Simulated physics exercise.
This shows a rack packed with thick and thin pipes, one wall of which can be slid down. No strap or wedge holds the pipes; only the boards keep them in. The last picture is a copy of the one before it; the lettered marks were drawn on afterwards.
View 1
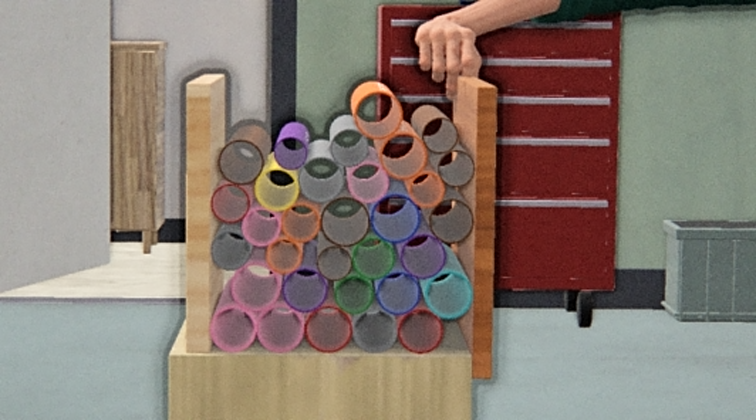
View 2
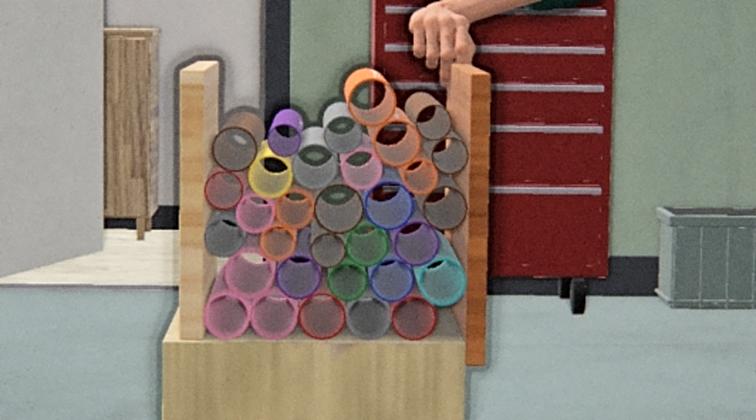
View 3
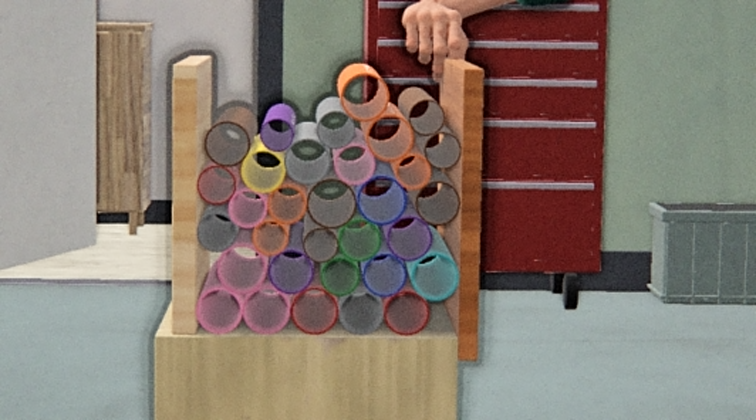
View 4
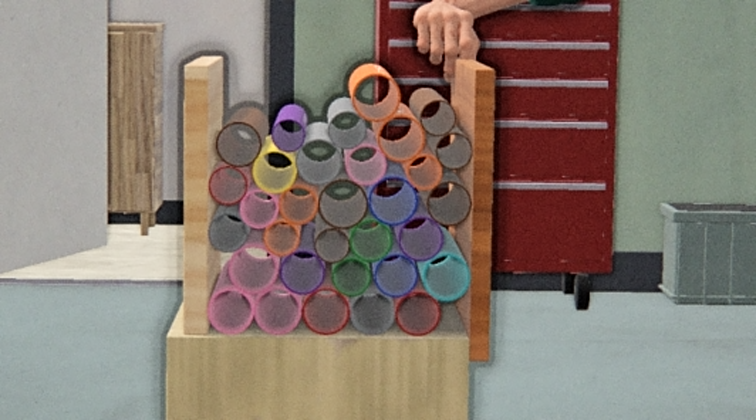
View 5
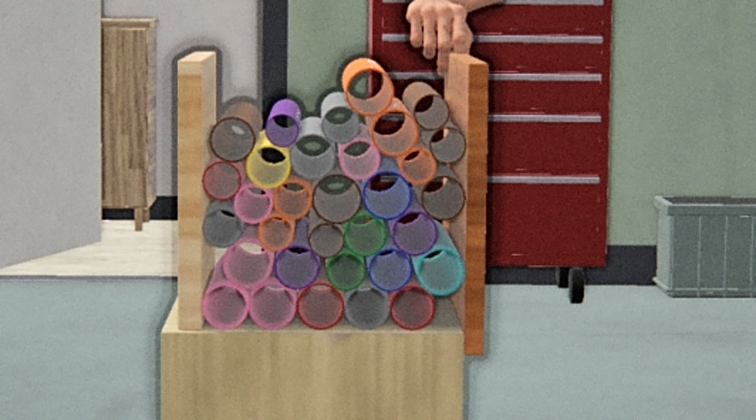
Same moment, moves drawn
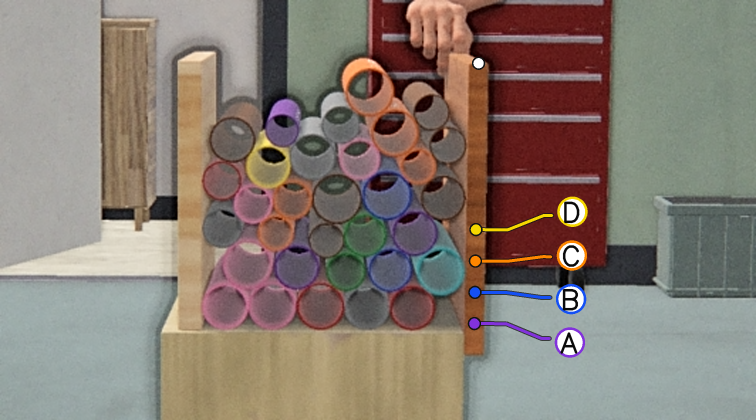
A hand rests on the right board of a rack of colourful pipes, barely moving.
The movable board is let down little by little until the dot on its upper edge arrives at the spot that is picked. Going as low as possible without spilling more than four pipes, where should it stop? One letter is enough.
No lower than D.
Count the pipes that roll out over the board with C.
The count is six.
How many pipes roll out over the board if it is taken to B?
At B the number is six.
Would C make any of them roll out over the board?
Yes.
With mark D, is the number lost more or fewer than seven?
It loses fewer than seven.
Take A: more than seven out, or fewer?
At A, more than seven.
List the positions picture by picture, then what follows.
A brown pipe (241, 162); a brown pipe (440, 136); side board (472, 216), in the first picture.
Side board (465, 203); a pink pipe (227, 316), in the second picture.
A turquoise pipe (435, 277); a green pipe (359, 241), in the third picture.
A brown pipe (343, 204); a red pipe (228, 185), in the fourth picture.
A brown pipe (232, 139); a brown pipe (432, 112); side board (463, 192), in the fifth picture.
On the marked copy, A at (475, 324); B at (475, 292); C at (476, 261); D at (476, 230); the white dot at (479, 64).
Following D. Soon after the start, top of the board (467, 138).
Later, top of the board (465, 221).
In the end, top of the board (465, 229), three out over the board.
As for the rest, A more than four out over the board; B more than four out over the board; C more than four out over the board.
